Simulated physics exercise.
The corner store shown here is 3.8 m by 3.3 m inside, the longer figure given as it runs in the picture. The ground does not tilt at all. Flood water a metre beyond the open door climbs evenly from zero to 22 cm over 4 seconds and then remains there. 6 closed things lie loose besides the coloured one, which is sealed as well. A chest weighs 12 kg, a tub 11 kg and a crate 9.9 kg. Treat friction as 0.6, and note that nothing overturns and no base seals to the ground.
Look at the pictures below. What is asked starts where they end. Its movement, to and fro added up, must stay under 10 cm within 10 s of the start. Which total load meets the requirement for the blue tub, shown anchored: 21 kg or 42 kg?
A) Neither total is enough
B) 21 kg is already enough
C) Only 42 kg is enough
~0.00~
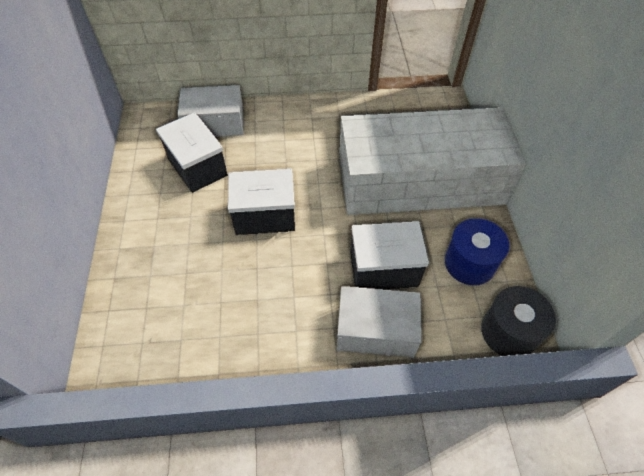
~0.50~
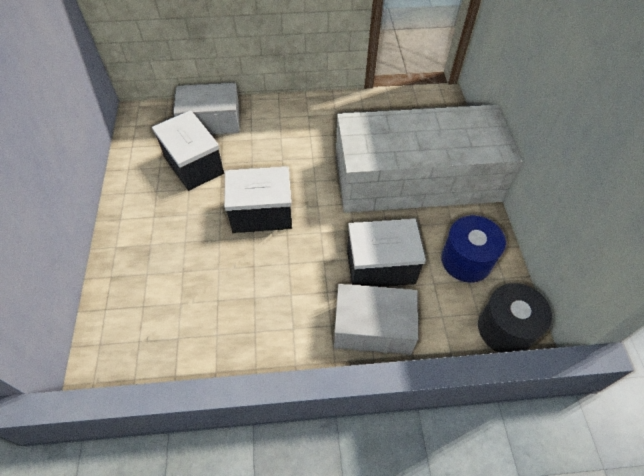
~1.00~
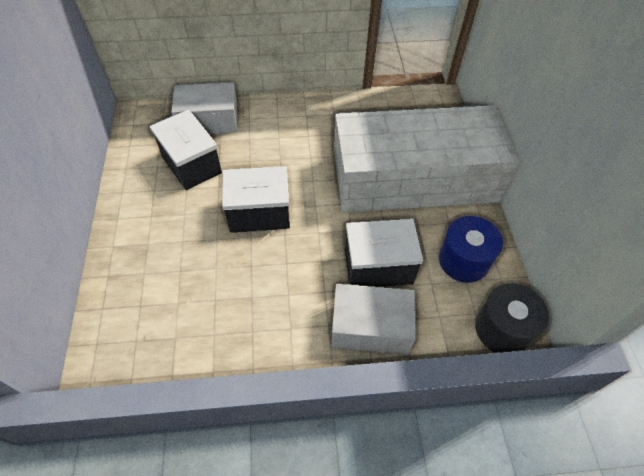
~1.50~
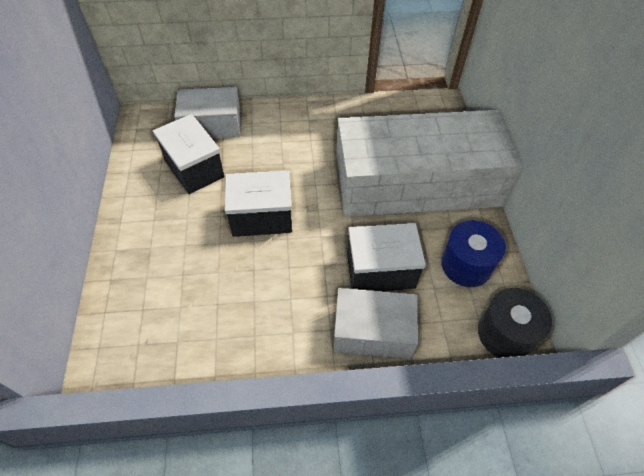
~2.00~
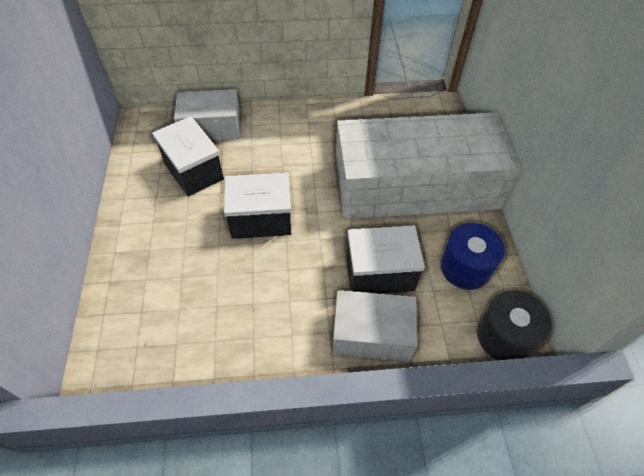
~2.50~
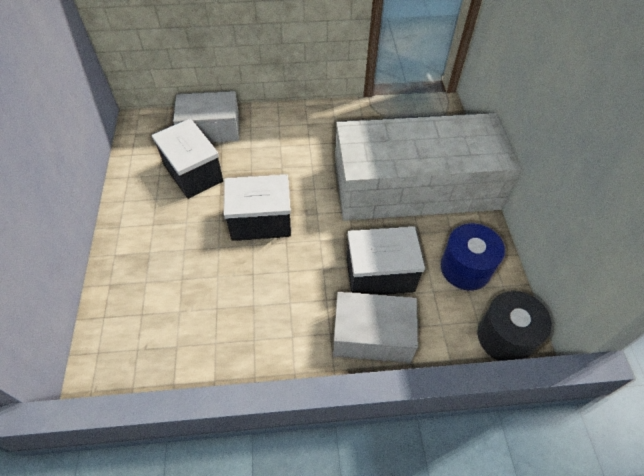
The answer is B.
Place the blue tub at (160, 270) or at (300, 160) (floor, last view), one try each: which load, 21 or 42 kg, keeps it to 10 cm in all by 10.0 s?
The first time the lesser option suffices; the second time the greater option is needed.
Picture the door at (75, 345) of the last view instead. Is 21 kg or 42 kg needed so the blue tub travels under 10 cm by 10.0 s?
For that position, the bigger mass alone succeeds.
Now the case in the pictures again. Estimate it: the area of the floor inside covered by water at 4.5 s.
2.5 m2.
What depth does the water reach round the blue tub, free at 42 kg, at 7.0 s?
About 0 cm.
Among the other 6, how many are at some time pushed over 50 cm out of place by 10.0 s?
It works out to 2.
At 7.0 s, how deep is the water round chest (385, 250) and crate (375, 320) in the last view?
First roughly 0 cm, second roughly 0 cm.
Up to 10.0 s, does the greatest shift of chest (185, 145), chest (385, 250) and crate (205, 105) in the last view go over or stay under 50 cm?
In order: Above the mark, within the mark, above the mark.
After 3.5 s the blue tub would be 0 cm from its start with 21 kg and 0 cm from its start with 42 kg; 0 cm of water round it then.
After 4.5 s the blue tub would be 0 cm from its start with 21 kg and 0 cm from its start with 42 kg; 0 cm of water round it then.
After 7.0 s the blue tub would be 0 cm from its start with 21 kg and 0 cm from its start with 42 kg; 0 cm of water round it then.
After 10.0 s the blue tub would be 0 cm from its start with 21 kg and 0 cm from its start with 42 kg; 0 cm of water round it then.
